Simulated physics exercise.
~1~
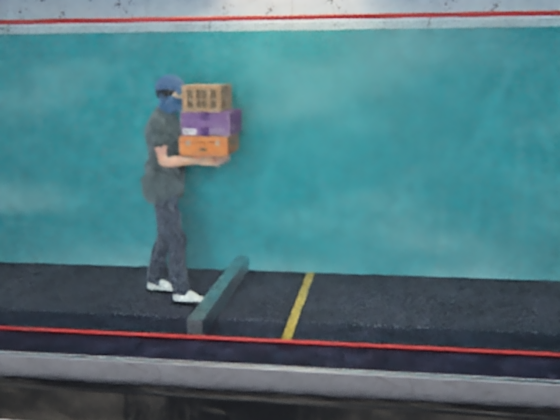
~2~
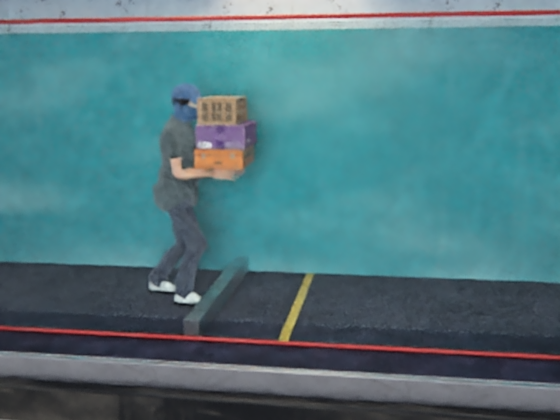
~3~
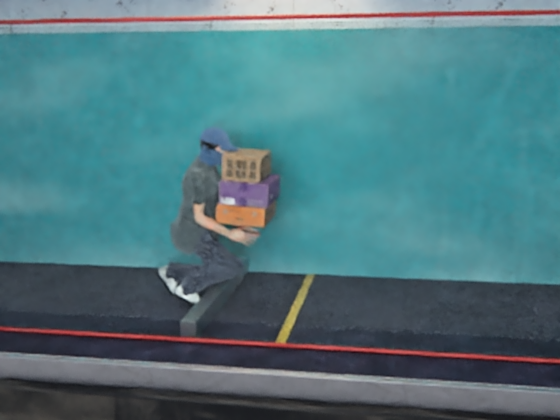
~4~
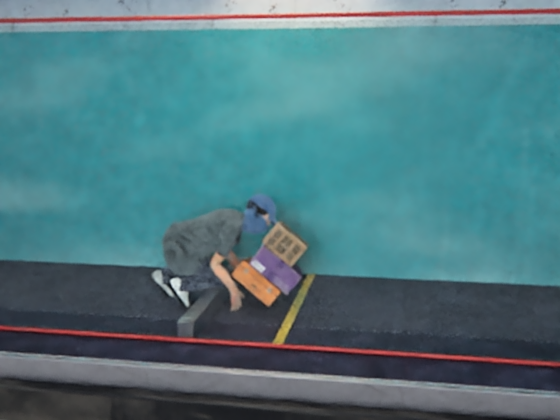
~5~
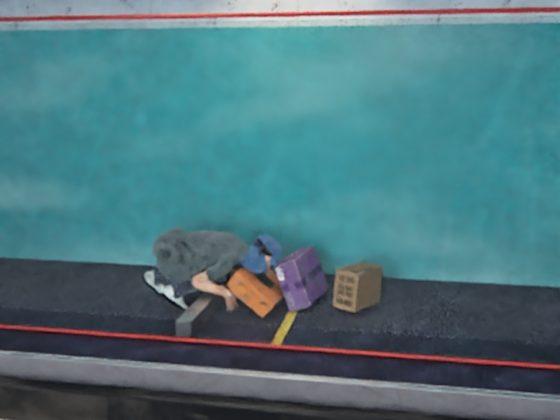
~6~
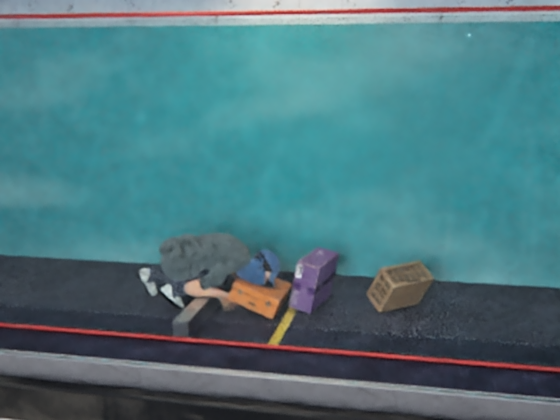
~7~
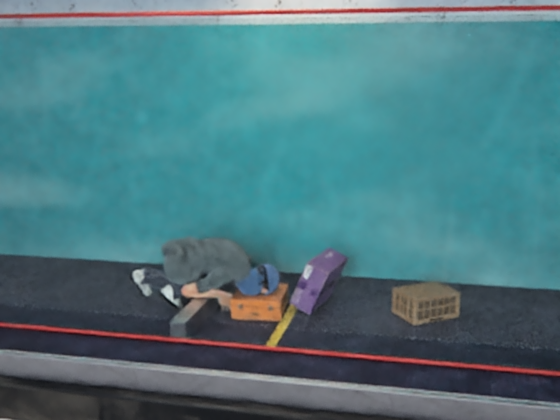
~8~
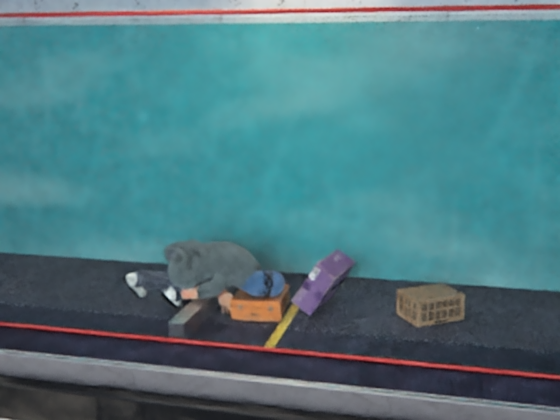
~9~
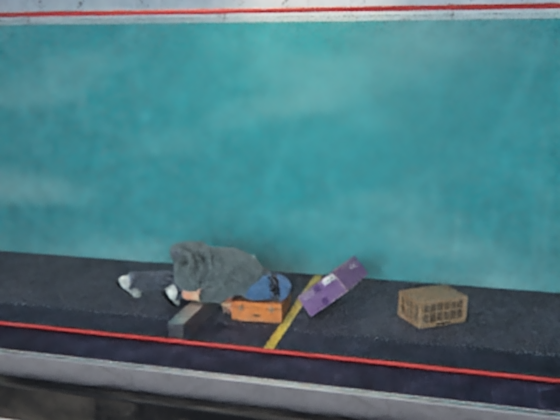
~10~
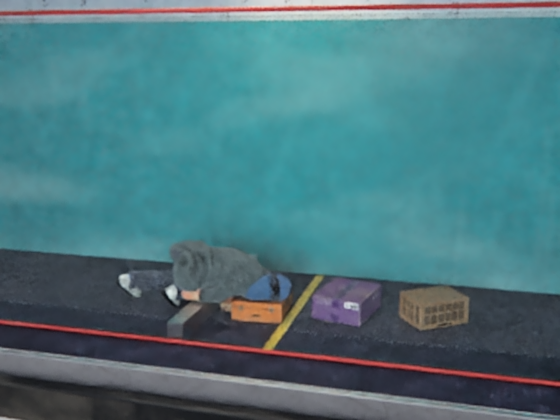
On a dark walkway, a person carrying three stacked boxes pitching forward over a rail, purple and brown boxes tumbling past yellow line.
